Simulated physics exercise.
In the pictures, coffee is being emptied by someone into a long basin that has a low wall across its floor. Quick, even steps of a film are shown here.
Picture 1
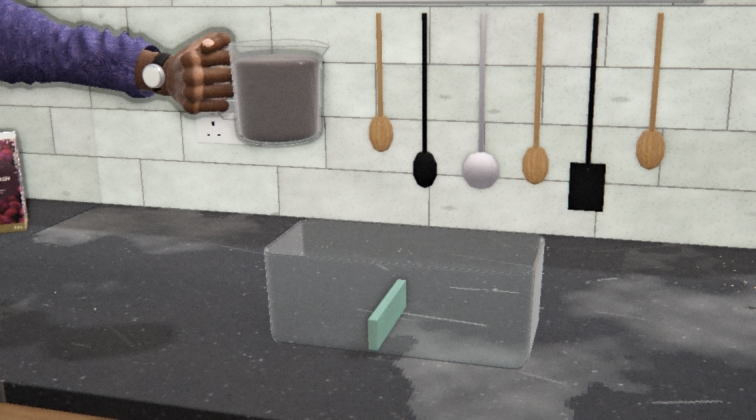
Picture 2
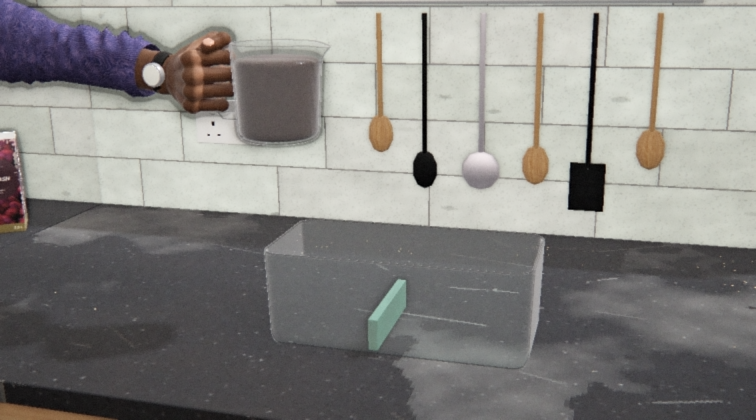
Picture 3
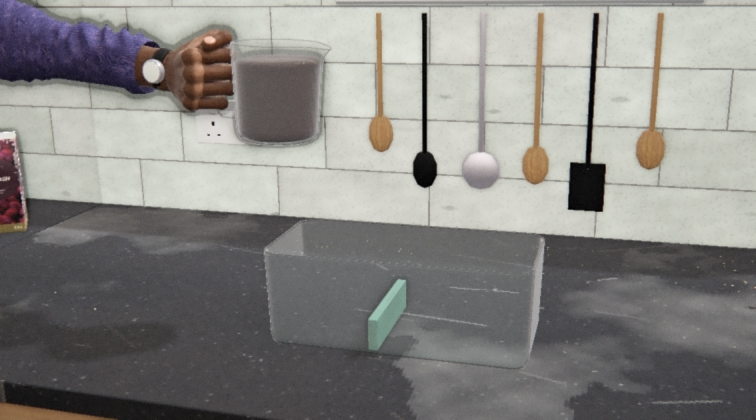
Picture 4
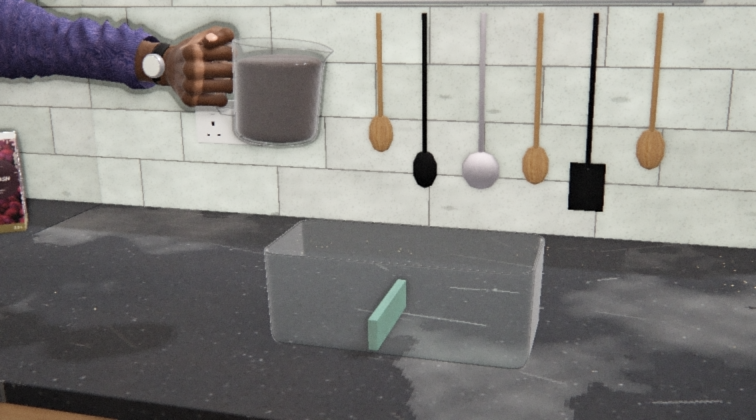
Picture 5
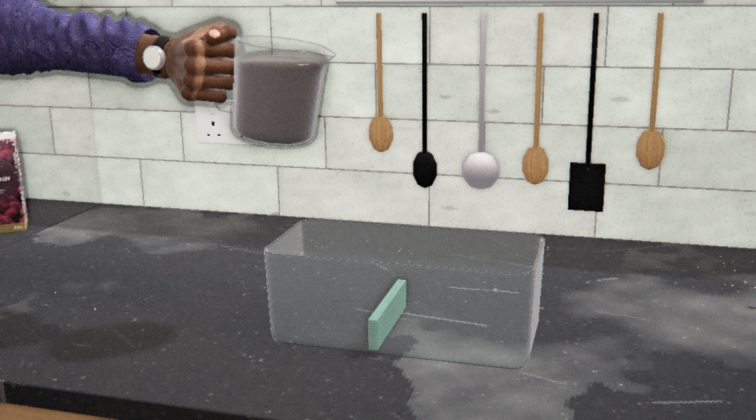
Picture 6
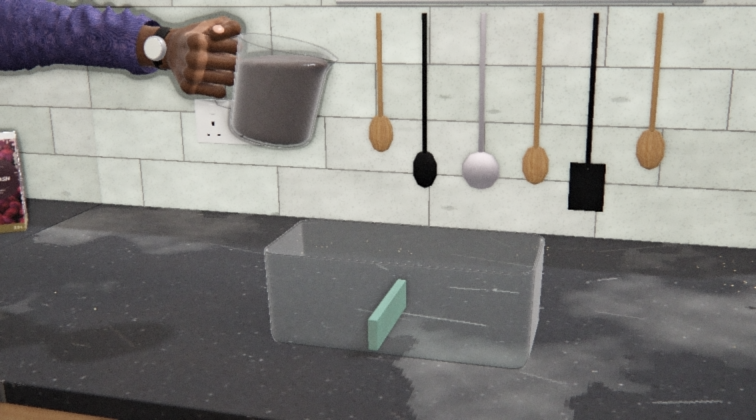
To begin with, a hand in a purple sleeve holds a clear jug of dark coffee upright above a long, see-through basin with a low green wall across its floor. The hand then slowly tilts the jug slightly to the right, the coffee staying inside and the basin remaining empty.
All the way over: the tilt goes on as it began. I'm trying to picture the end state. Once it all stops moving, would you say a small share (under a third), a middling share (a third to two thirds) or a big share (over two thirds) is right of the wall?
A big share, over two thirds.
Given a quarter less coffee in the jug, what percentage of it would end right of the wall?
About 70 percent.
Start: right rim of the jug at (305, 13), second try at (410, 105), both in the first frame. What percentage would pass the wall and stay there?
In order, some 55 and 95 percent.
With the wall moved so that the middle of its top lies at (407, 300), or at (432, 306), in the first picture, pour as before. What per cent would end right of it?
Roughly 50 per cent first and roughly 5 per cent second.
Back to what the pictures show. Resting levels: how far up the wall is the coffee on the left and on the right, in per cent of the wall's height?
It settles around 20 on the left side and around 60 on the right side.
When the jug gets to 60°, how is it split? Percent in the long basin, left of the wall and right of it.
Left part 0 %; right part 5 %.
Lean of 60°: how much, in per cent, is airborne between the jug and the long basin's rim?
Airborne share: Approx. 15 %.
A moment on, the jug is tipped part way and 80 per cent is still to pour, 0 is left of the wall and 4 right of it.
Next, the jug is tipped on its side and 29 per cent is still to pour, 2 is left of the wall and 48 right of it.
Then the jug is tipped right over and 3 per cent is still to pour, 16 is left of the wall and 76 right of it.
Later the jug is tipped right over and 0 per cent is still to pour, 23 is left of the wall and 76 right of it.
In the end 23 per cent lies left of the wall, 76 right of it and 1 outside.
